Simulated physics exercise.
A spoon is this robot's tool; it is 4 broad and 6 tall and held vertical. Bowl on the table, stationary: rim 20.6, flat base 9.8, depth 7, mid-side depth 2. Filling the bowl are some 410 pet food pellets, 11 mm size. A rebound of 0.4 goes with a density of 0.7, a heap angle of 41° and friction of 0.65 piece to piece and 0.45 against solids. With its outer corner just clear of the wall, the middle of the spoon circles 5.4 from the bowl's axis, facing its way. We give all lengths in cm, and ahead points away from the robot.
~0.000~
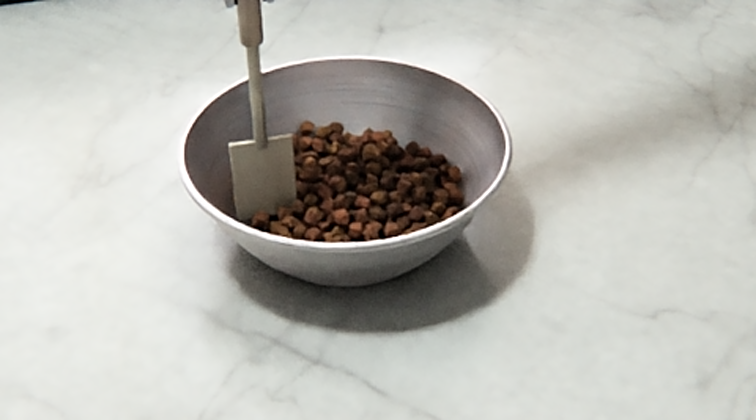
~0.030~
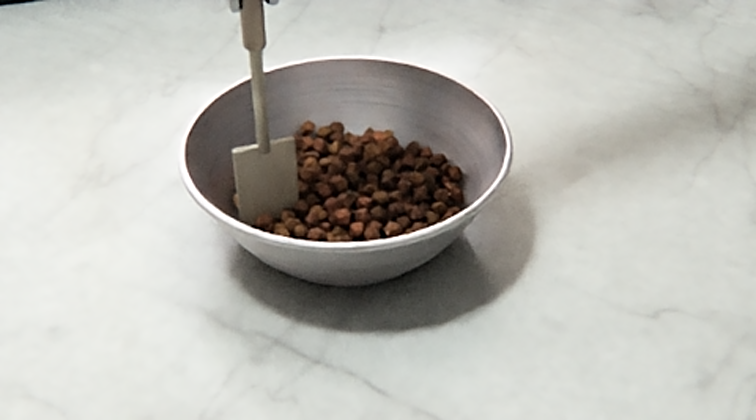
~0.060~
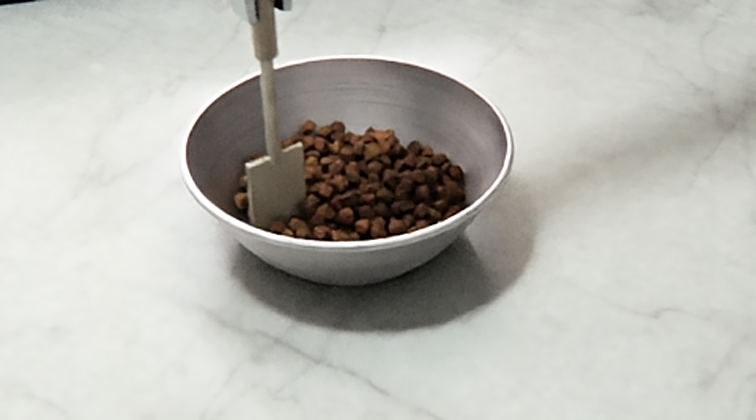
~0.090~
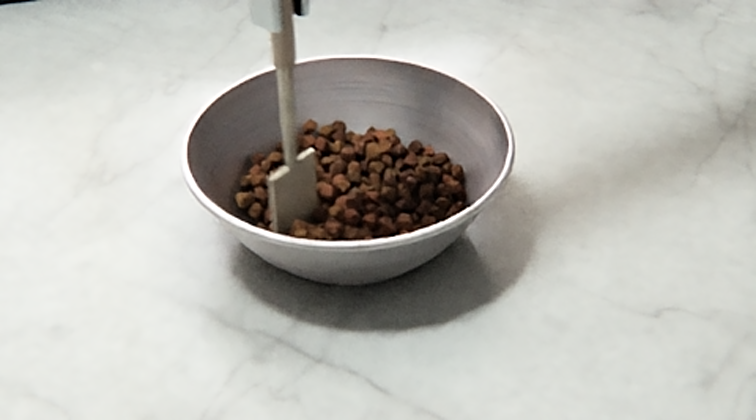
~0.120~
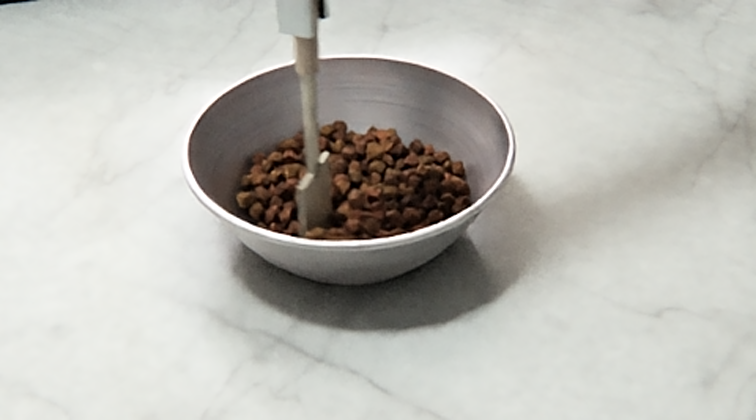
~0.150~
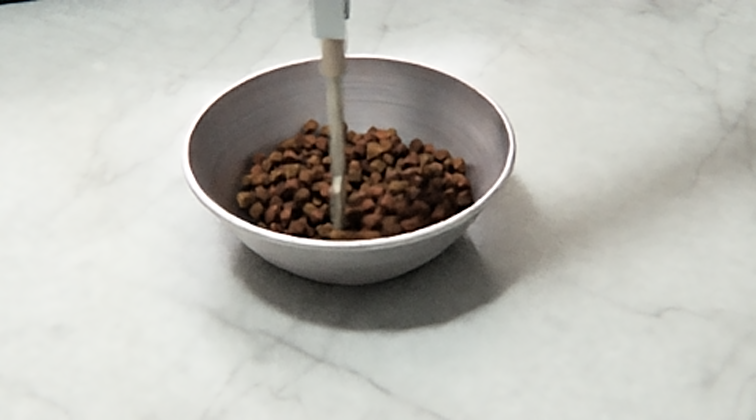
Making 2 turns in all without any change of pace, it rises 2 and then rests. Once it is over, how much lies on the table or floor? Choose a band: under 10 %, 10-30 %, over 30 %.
Band: Under 10 %.
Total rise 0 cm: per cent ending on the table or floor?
That works out to some 15 per cent.
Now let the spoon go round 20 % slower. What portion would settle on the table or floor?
I'd expect about 0 %.
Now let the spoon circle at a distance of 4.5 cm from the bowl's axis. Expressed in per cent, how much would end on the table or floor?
Near 0 percent.
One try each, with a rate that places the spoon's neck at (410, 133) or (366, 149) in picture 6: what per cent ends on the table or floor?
Roughly 20 and 10 percent, in that order.
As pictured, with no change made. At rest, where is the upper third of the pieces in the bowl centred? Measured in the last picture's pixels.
The centre is near pixel (345, 188).
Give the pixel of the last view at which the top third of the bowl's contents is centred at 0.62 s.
Roughly pixel (269, 175).
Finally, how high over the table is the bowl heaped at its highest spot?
About 6.0 cm.
After 0.62 s, 326° round, highest piece 8 above the table; 392 in the bowl, 12 on the table or floor, 4 in flight or on the tool.
After 1.10 s, 221° round, highest piece 6 above the table; 391 in the bowl, 17 on the table or floor.
After 1.53 s, 0° round, highest piece 6 above the table; 390 in the bowl, 18 on the table or floor.
After 2.23 s, 0° round, highest piece 6 above the table; 390 in the bowl, 18 on the table or floor.
In the end, 390 in the bowl, 18 on the table or floor. That is 4 % on the table or floor.
